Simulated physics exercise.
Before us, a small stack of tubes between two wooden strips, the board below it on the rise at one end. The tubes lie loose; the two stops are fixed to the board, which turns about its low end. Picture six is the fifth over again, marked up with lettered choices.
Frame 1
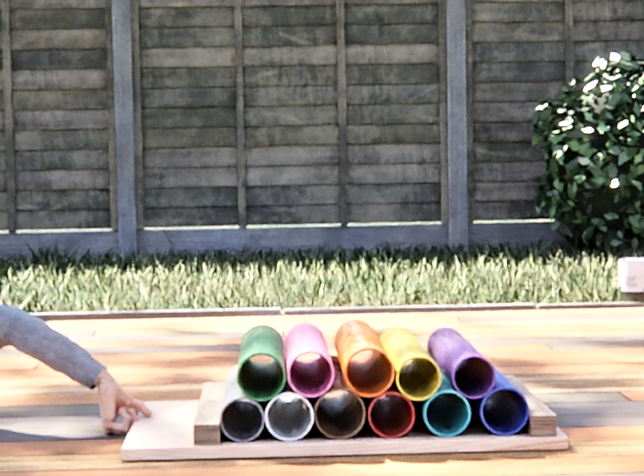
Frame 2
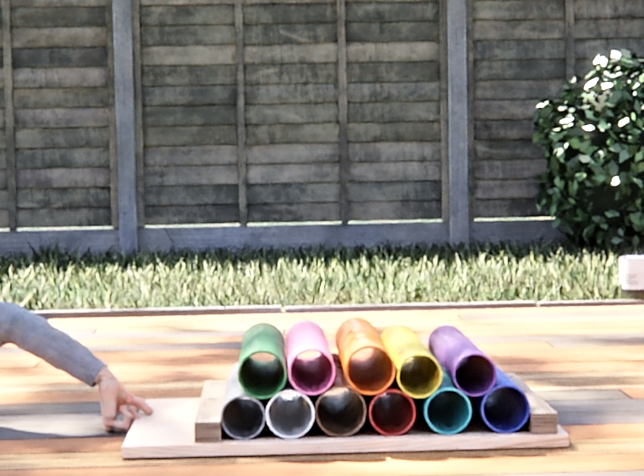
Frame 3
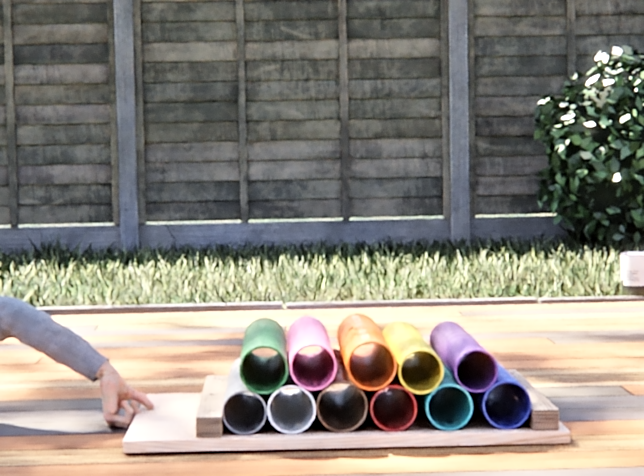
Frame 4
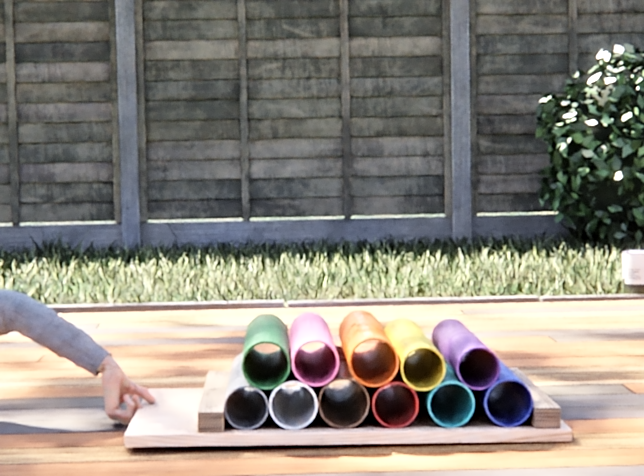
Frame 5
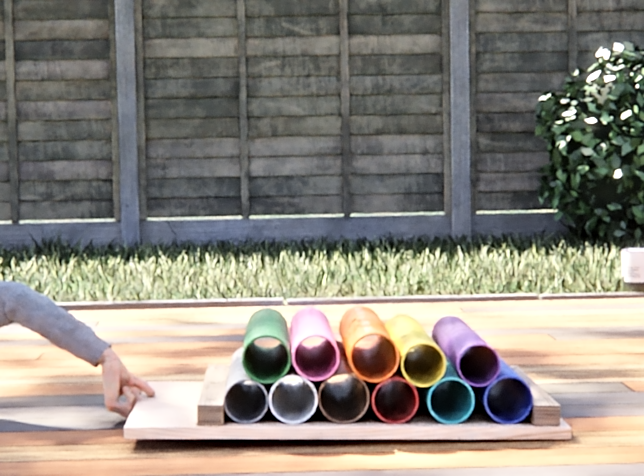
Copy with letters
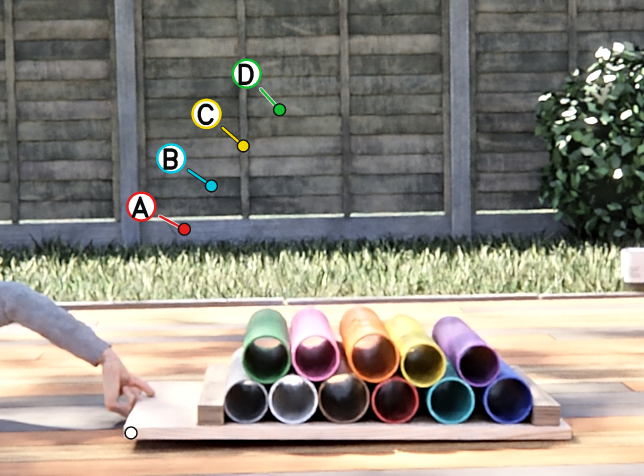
The footage shows two rows of coloured tubes stacked between wooden strips on a flat board outdoors, while a hand at the left holds the board's near corner and that end rises very slightly, the tubes keeping their arrangement.
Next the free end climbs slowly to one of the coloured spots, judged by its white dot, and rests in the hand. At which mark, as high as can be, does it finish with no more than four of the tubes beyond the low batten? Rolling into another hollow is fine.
Mark A is as high as it can go.
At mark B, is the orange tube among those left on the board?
No, with B.
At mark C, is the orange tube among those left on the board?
The orange tube: No.
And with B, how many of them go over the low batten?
The count is five.
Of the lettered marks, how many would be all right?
One of the four.
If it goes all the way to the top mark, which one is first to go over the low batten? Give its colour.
The purple one.
On the copy, A at (185, 229); B at (211, 186); C at (243, 146); D at (280, 110); the white dot at (131, 433).
On A. First, board at 17°.
Then, board at 29°.
Finally, board at 29°, three over the low batten (purple, orange, yellow).
By contrast, B five over the low batten; C five over the low batten; D five over the low batten.
